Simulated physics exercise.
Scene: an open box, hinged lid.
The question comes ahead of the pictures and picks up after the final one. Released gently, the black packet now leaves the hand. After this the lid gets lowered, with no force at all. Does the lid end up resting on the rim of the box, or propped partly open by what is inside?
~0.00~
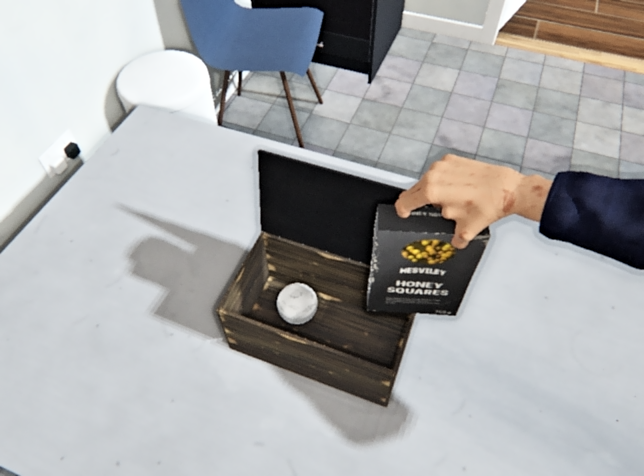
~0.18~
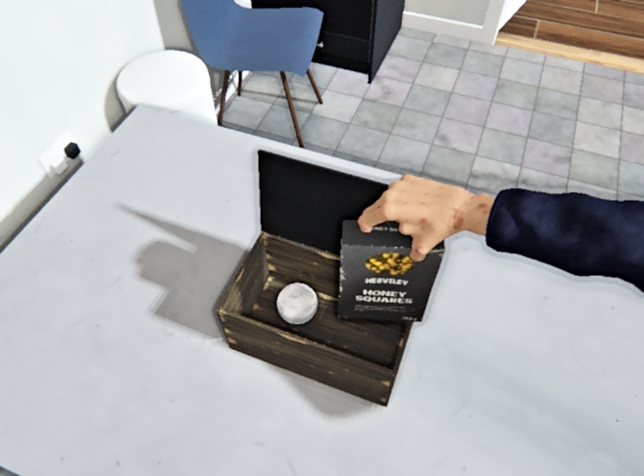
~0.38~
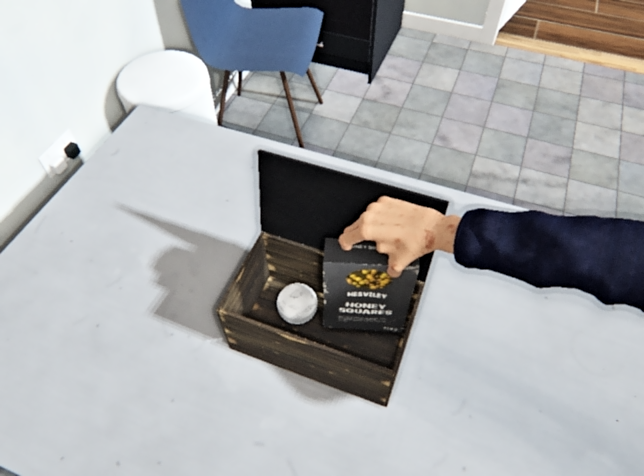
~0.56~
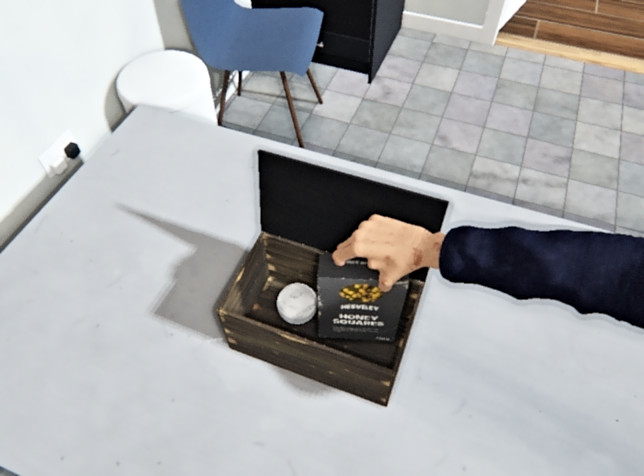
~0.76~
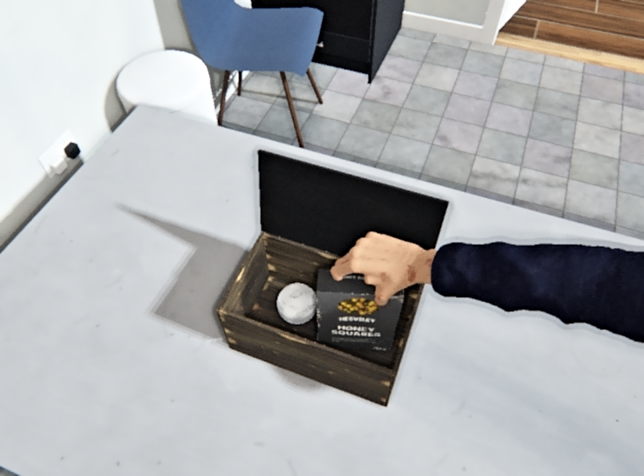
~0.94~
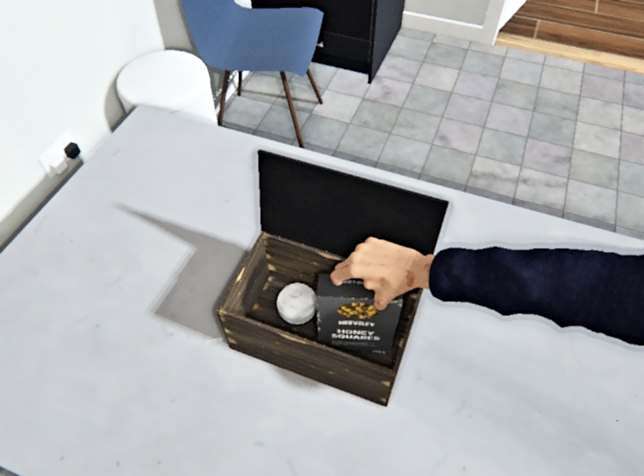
Lid blocked.
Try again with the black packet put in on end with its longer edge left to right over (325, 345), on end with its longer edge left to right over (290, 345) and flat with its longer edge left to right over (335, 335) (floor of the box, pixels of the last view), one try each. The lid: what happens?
Going through the three tries, the lid hangs open, then hangs open, then settles all the way.
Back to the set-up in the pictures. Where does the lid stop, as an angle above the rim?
About 20°.
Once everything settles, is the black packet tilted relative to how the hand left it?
By the end the black packet has leaned over.
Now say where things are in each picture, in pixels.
In the first frame, still above its spot; black packet (421, 265); white ball (297, 304).
In the second frame, still above its spot; black packet (386, 275); white ball (297, 304).
In the third frame, still above its spot; black packet (367, 289); white ball (297, 304).
In the fourth frame, still above its spot; black packet (360, 301); white ball (297, 304).
In the fifth frame, still above its spot; black packet (357, 313); white ball (297, 304).
In the sixth frame, put in, still held; black packet (357, 317); white ball (297, 304).
After 2.24 s, lid 75° above the rim.
After 2.94 s, lid 42° above the rim; black packet turned 8° from how it was put near (356, 324).
After 3.54 s, lid 19° above the rim; black packet turned 32° from how it was put near (352, 335).
In the end (6.5 s), lid 19° above the rim; left askew, black packet; white ball unmoved. At the end, from the last picture's camera, black packet near (352, 335).
